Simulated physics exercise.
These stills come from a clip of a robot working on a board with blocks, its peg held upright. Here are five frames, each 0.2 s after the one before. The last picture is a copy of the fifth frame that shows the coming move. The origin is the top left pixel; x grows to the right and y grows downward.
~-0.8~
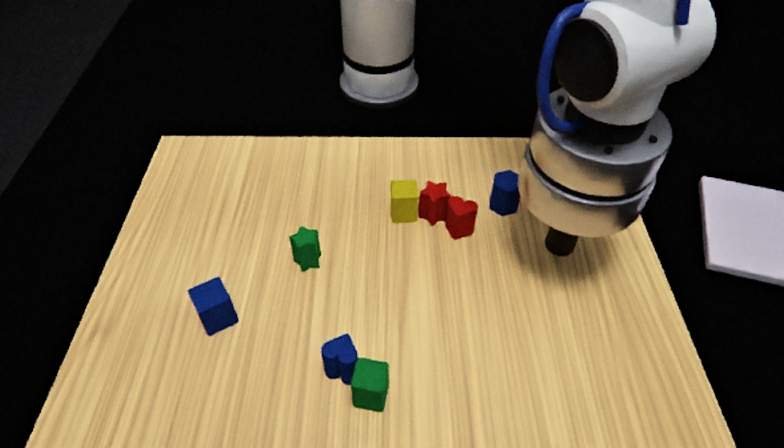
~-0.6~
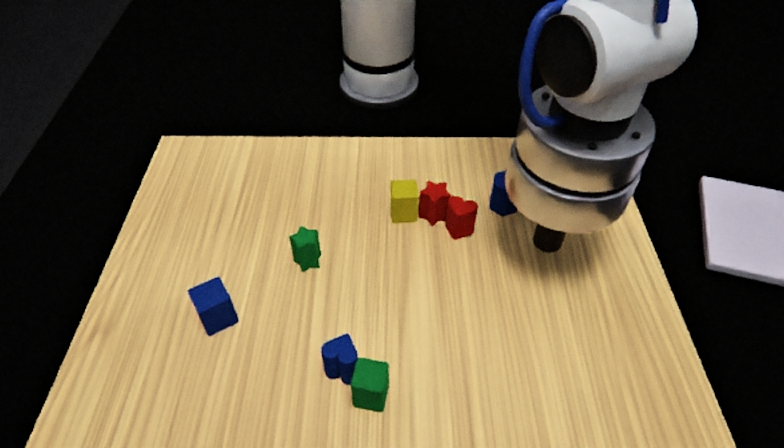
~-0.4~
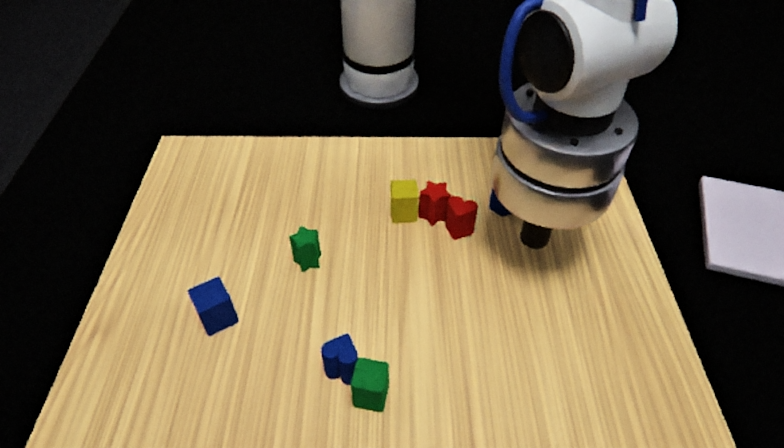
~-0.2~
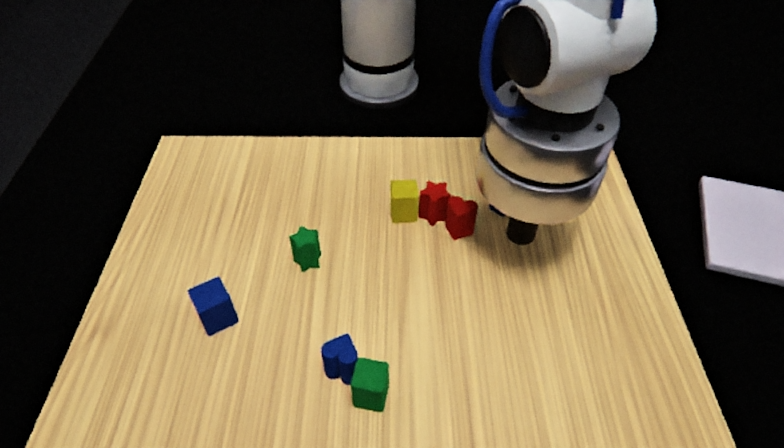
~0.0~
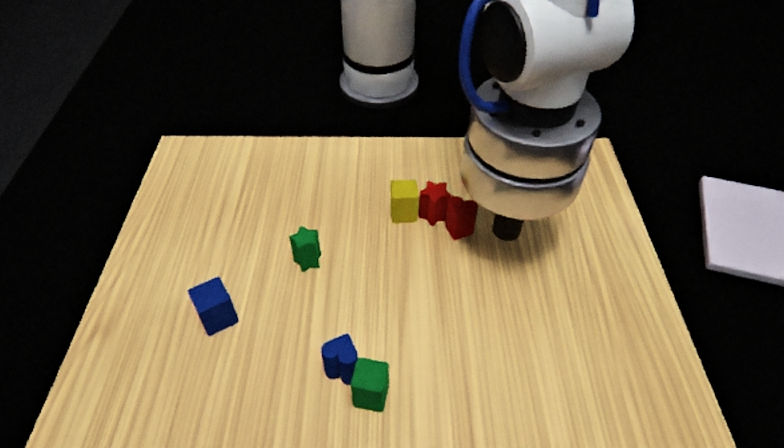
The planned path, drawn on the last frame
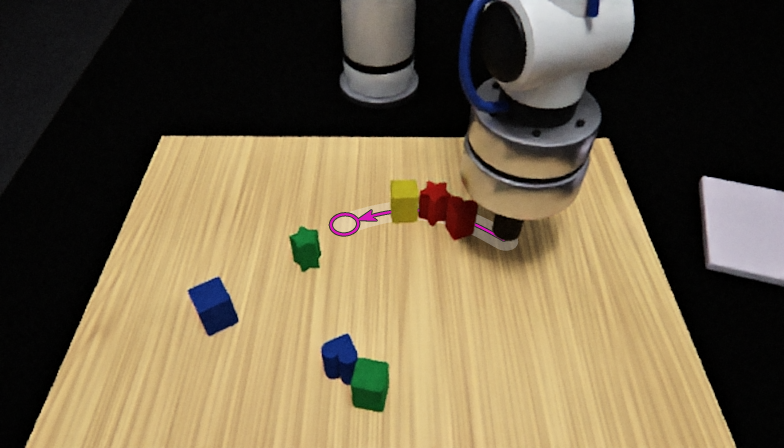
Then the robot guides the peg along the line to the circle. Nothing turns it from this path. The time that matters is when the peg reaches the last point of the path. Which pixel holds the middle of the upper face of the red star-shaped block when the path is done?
Its top centre is at about (316, 190).
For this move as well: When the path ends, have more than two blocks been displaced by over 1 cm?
In short: Yes.
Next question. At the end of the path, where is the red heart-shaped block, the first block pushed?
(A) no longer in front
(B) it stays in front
It's A.
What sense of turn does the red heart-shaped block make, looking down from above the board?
Watching from overhead, you'd notice the red heart-shaped block rotating counter-clockwise.
The drawn path runs from (504, 240) via (453, 216) and (398, 211), ending at (345, 224).
One third of the way, peg (453, 207); yellow four-sided block (396, 187); red star-shaped block (424, 186), turned 55° clockwise; red heart-shaped block (437, 205), turned 90° anticlockwise.
Two thirds of the way, peg (397, 202); yellow four-sided block (341, 186); red star-shaped block (368, 183), turned 45° clockwise; red heart-shaped block (426, 204).
At the end, peg (344, 215); yellow four-sided block (292, 183), turned 40° clockwise; red star-shaped block (316, 190), turned 80° clockwise; red heart-shaped block (426, 204), turned 155° anticlockwise; blue hexagonal block not moved.
